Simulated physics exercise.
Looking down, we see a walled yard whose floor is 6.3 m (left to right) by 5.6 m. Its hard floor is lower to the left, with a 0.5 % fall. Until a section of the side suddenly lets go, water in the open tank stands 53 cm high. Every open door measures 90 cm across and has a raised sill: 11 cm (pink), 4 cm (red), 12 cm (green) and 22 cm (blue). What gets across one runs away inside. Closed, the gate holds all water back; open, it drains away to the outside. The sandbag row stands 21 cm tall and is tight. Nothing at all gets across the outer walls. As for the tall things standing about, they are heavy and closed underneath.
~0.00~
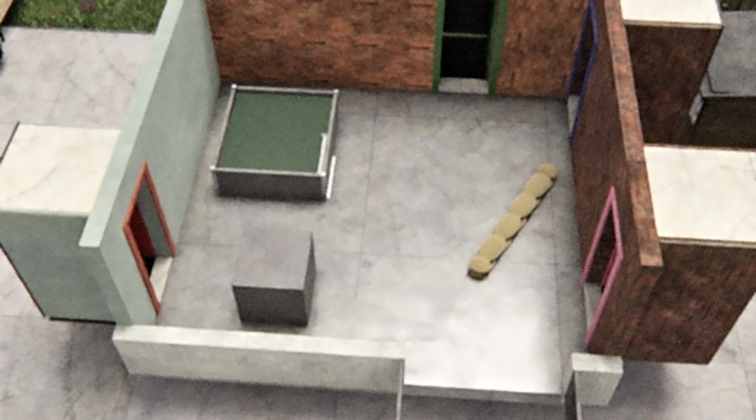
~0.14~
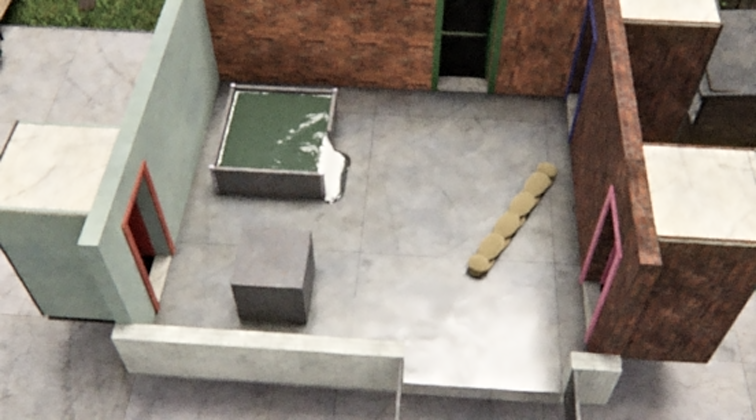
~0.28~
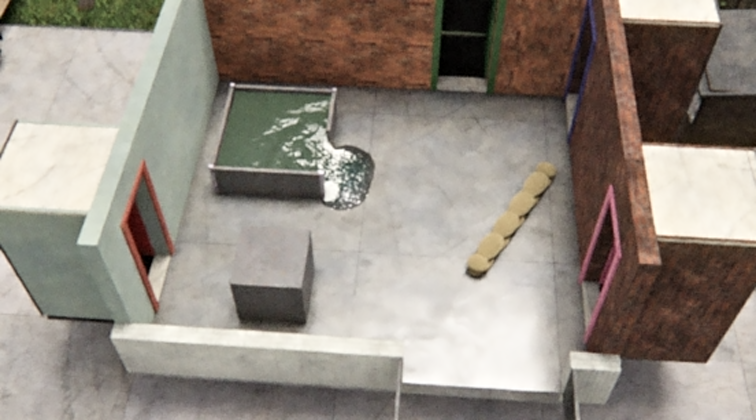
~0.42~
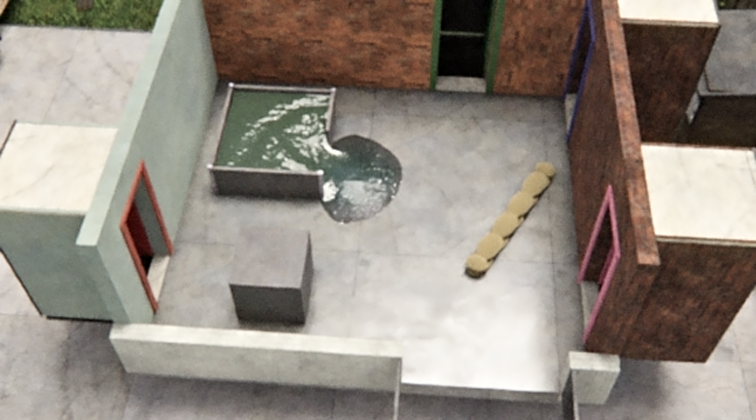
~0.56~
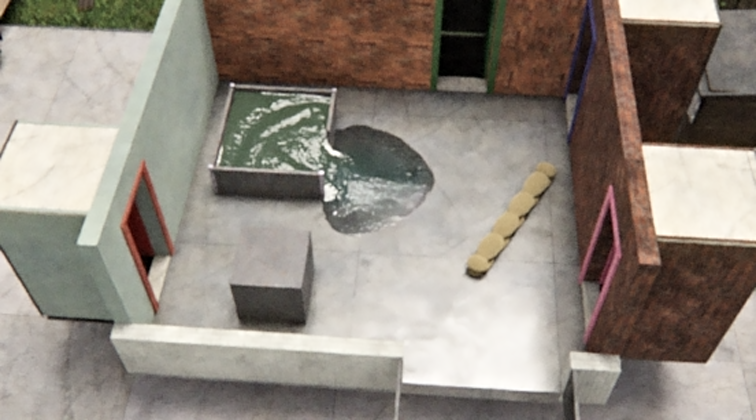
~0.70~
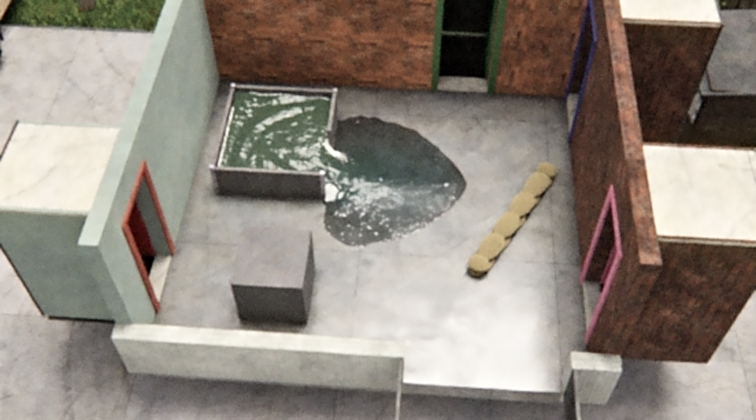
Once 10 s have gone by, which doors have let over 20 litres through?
Result: At the pink door the limit will hold; at the red door the limit will hold; at the green door the limit will hold; at the blue door the limit will hold.
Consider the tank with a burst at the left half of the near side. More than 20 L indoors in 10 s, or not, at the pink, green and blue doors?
Against that limit: Pink not over, green below, blue under.
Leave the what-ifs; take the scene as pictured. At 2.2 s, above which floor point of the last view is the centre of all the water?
About (349, 170).
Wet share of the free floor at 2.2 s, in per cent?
Roughly 40 % of the floor.
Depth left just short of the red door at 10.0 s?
The depth there is near 2.5 cm.
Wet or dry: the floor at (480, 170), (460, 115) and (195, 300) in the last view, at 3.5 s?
Respectively: Got hit, got hit, was missed.
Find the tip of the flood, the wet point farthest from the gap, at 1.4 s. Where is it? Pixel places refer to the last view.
Near (541, 162).
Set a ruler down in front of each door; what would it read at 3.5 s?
Depths in centimetres - pink: 0, red: 0, green: 4, blue: 19.
After 1.4 s water covers 25 % of the floor and is deepest (28 cm) near (334, 185); pink door not reached, red door not reached, green door not reached, blue door not reached.
After 2.2 s water covers 40 % of the floor and is deepest (22 cm) near (499, 219); pink door not reached, red door not reached, green door 3 cm at the sill, 0 L in, blue door 9 cm at the sill, 0 L in.
After 3.5 s water covers 45 % of the floor and is deepest (22 cm) near (558, 110); pink door not reached, red door not reached, green door 4 cm at the sill, 0 L in, blue door 19 cm at the sill, 0 L in.
After 6.0 s water covers 65 % of the floor and is deepest (12 cm) near (561, 156); pink door 2 cm at the sill, 0 L in, red door not reached, green door 7 cm at the sill, 0 L in, blue door 11 cm at the sill, 1 L in.
After 10.0 s water covers 80 % of the floor and is deepest (12 cm) near (221, 80); pink door 1 cm at the sill, 0 L in, red door 2 cm at the sill, 0 L in, green door 5 cm at the sill, 0 L in, blue door 6 cm at the sill, 1 L in.
